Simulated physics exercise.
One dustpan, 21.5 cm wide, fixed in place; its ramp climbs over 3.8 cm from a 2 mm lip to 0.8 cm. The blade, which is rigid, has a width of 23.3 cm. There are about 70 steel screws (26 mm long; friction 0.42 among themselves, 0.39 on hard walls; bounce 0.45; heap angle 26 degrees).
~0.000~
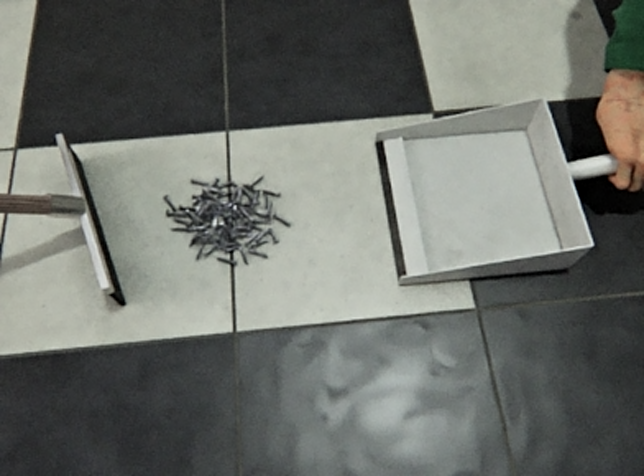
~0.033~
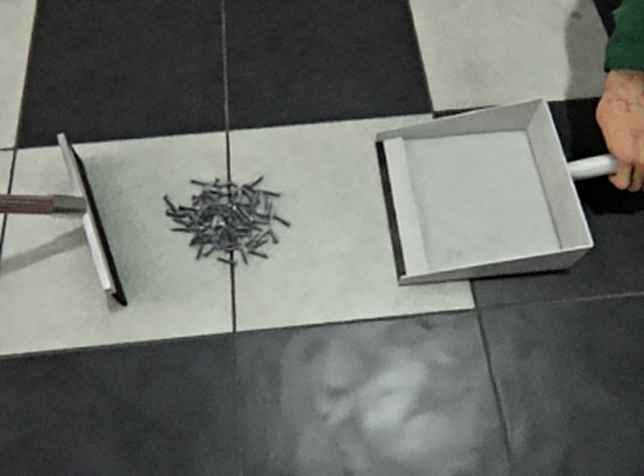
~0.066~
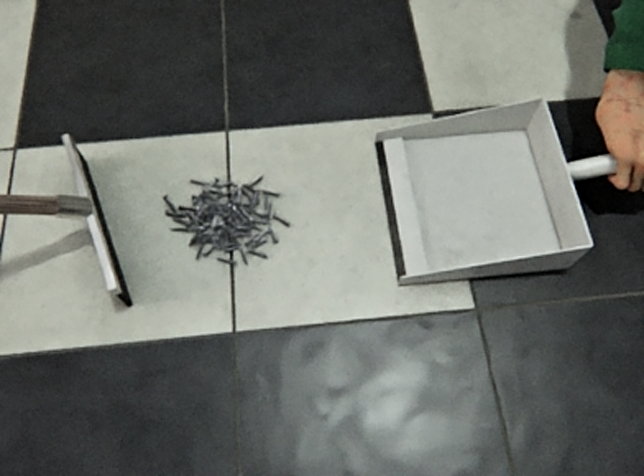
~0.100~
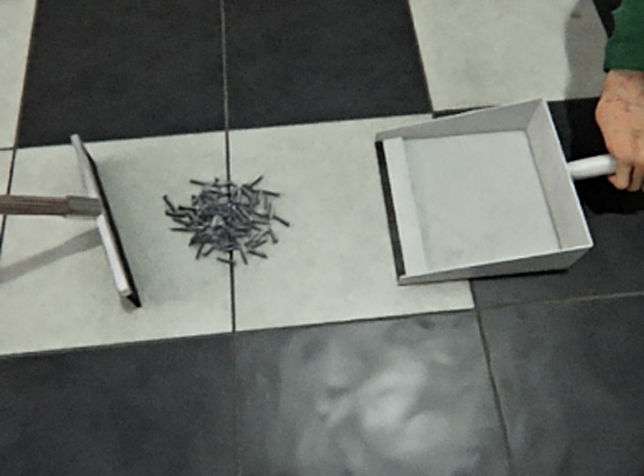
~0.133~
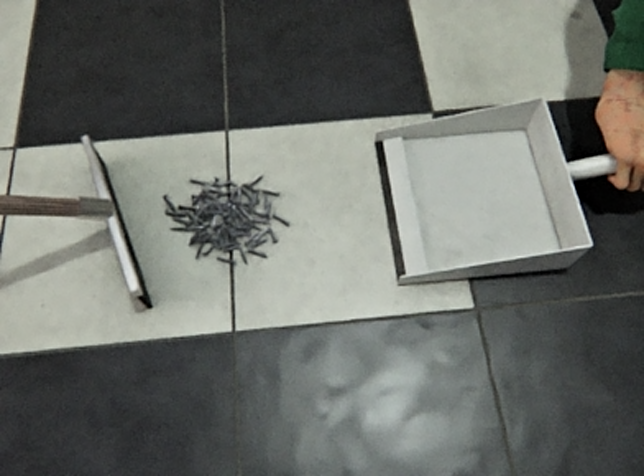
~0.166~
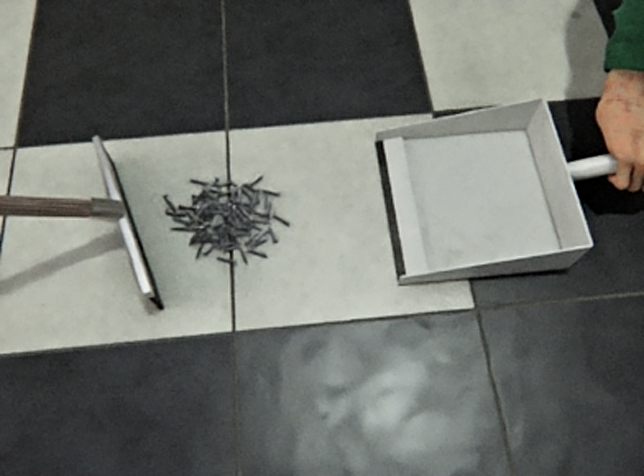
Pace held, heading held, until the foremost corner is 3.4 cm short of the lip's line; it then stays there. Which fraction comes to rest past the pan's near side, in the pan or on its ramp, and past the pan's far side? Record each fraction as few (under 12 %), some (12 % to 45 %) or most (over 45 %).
Recorded: Near side few; pan few; far side few.
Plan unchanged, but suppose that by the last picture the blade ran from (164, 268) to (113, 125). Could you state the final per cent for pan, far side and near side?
The pan gets 5, the far side 25 and the near side 5.
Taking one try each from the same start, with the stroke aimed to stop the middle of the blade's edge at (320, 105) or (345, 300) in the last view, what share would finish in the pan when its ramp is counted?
First try around 0 %, second try around 0 %.
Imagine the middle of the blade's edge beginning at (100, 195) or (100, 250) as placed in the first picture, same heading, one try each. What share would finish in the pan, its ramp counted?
Some 0 and 0 per cent.
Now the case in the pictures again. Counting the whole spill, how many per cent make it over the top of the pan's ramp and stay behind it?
Near 0 per cent, I'd say.
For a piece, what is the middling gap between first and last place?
Median: Approx. 16 cm.
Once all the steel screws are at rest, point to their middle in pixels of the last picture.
About (340, 206).
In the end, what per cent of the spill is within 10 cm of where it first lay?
It comes to near 10 percent.
After 0.47 s, middle of the blade 21 cm from the lip; 0 % over the lip, far side 0 %, near side 0 %.
After 0.68 s, middle of the blade 12 cm from the lip; 0 % over the lip, far side 0 %, near side 0 %.
Then, at 1.00 s, middle of the blade 7 cm from the lip; 0 % over the lip, far side 0 %, near side 5 %.
At rest (1.6 s), near side 5 %, pan 0 %, far side 5 %, in front of the lip or behind the blade 90 %.
